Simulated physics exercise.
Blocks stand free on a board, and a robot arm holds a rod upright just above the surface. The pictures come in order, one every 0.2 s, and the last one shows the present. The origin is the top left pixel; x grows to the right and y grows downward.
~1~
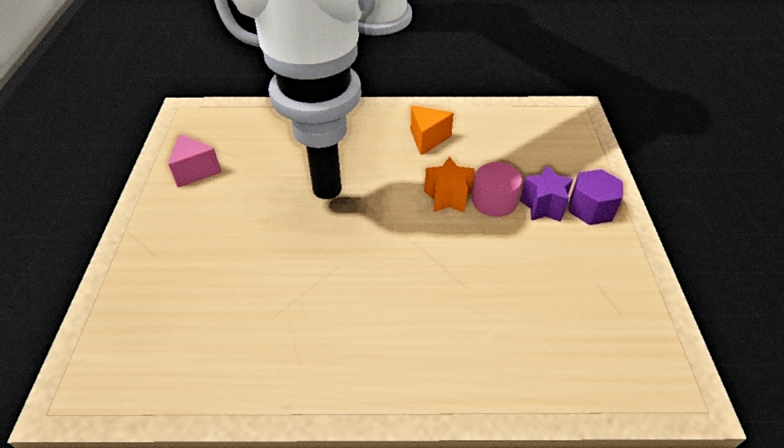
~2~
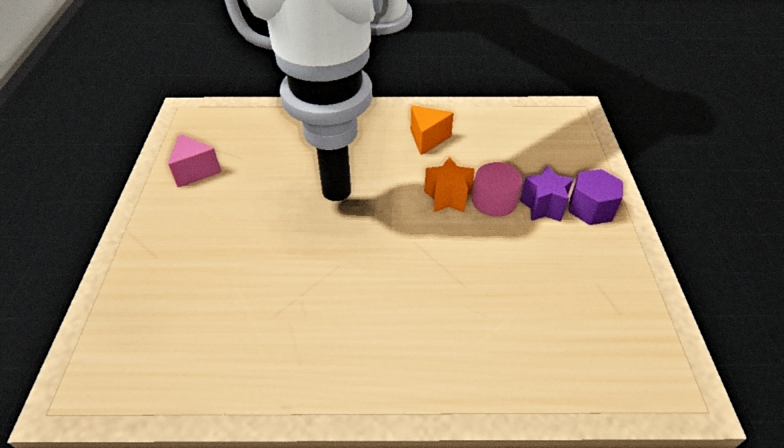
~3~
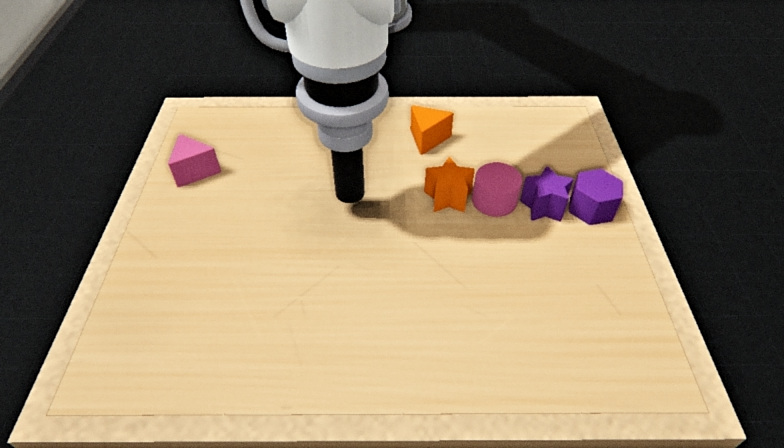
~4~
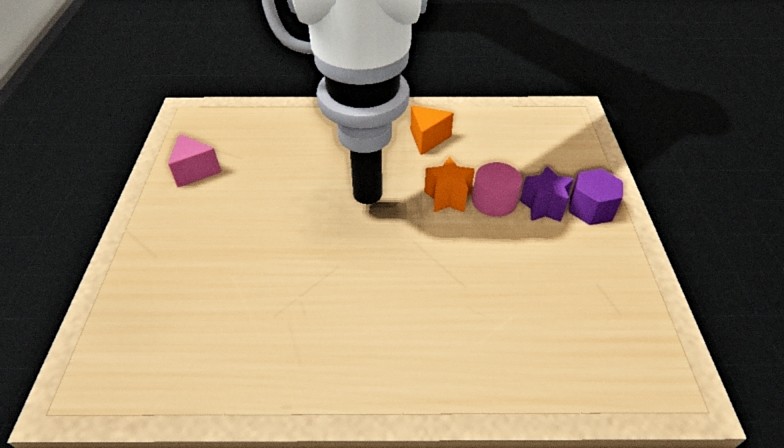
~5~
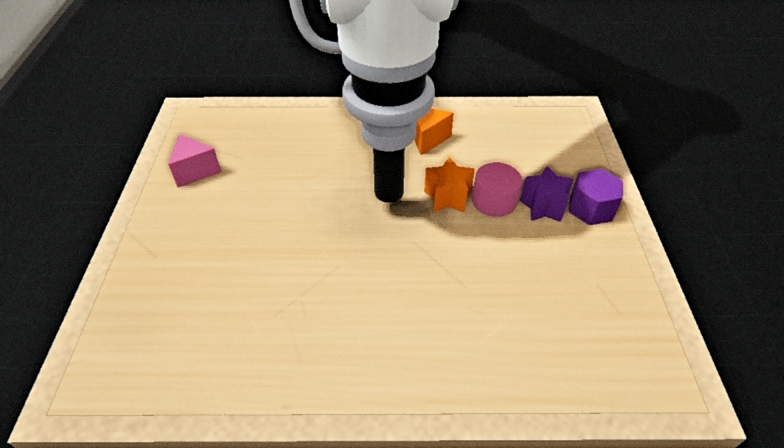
A robot arm moves its black rod rightward above a board while colored blocks stay still.
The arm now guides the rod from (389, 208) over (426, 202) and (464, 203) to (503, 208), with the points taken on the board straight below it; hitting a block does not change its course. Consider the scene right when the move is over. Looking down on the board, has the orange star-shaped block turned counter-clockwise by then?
Yes - that is the case.
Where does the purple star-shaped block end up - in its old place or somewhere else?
Once the rod is done, the purple star-shaped block is in a new spot.
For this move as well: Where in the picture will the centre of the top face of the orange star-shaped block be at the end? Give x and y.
By then it is at (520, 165).
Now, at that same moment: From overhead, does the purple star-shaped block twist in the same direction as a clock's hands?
It seems so.
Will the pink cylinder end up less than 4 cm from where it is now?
Short answer: No.
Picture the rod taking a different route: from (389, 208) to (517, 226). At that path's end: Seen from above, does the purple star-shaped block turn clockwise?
Yes, that is how it ends up.
What follows on the original path. One third of the way, rod (428, 187); orange star-shaped block (457, 171).
Two thirds of the way, rod (467, 188); orange star-shaped block (492, 167), turned 15° anticlockwise; pink cylinder (532, 168); purple star-shaped block (571, 180), turned 40° clockwise; purple hexagonal block (619, 189).
At the end, rod (506, 192); orange star-shaped block (520, 165), turned 40° anticlockwise; pink cylinder (555, 156); purple star-shaped block (582, 179), turned 75° clockwise; purple hexagonal block (625, 190), turned 15° anticlockwise.
